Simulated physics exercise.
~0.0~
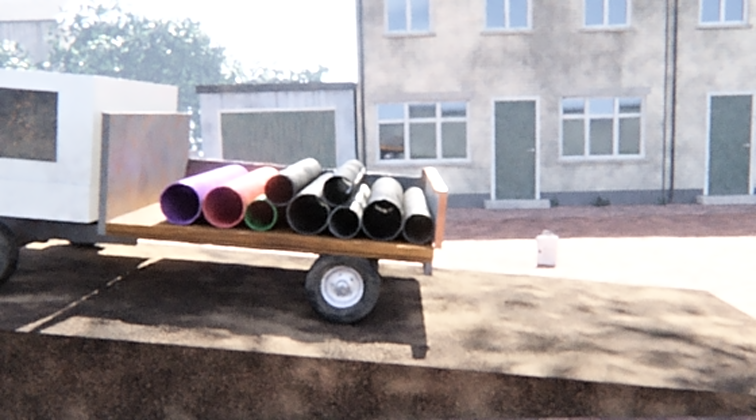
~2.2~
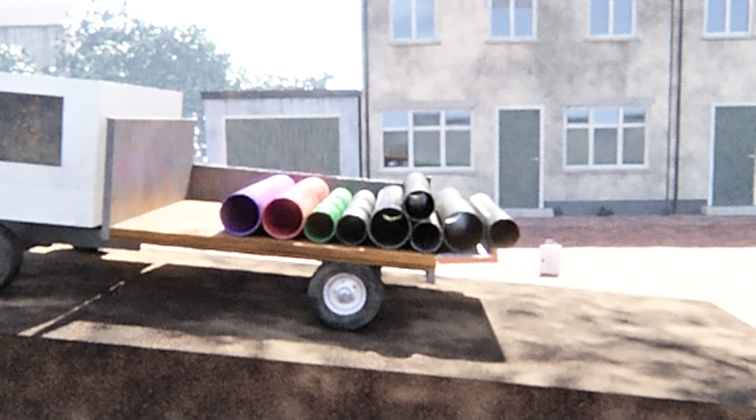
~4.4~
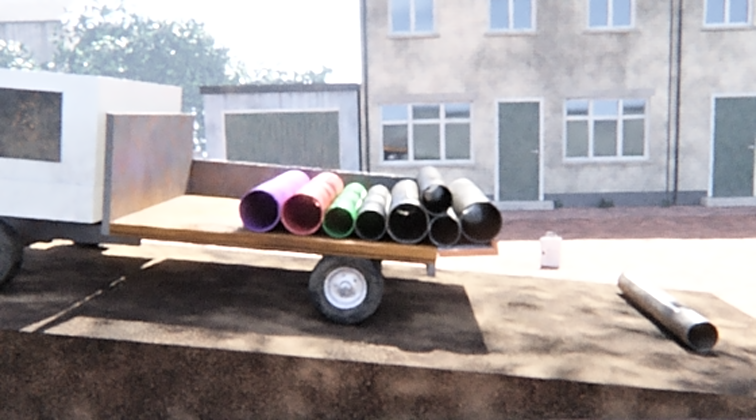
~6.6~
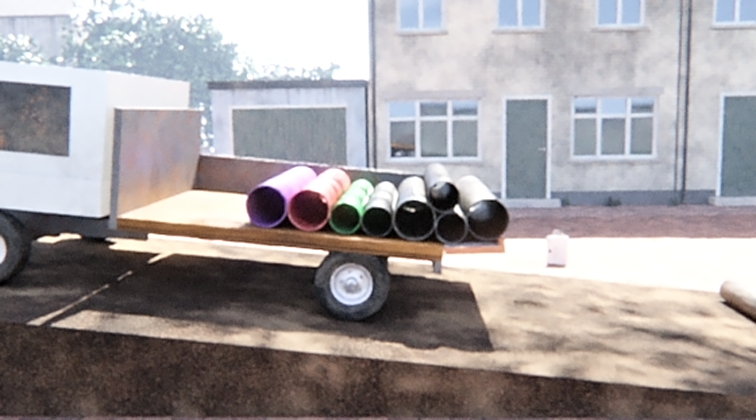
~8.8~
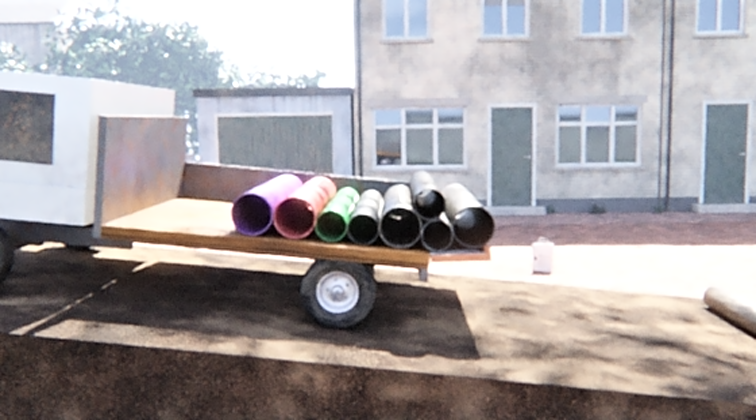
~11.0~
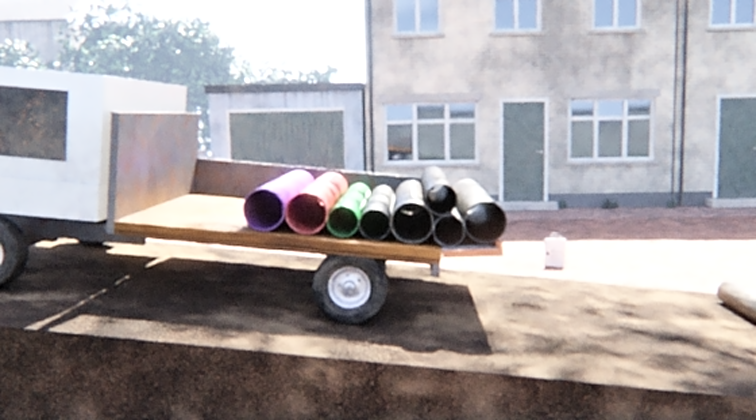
Street with houses, pipes rolling right along a truck bed as the tailgate drops, one grey pipe falling off, the rest settling aboard.
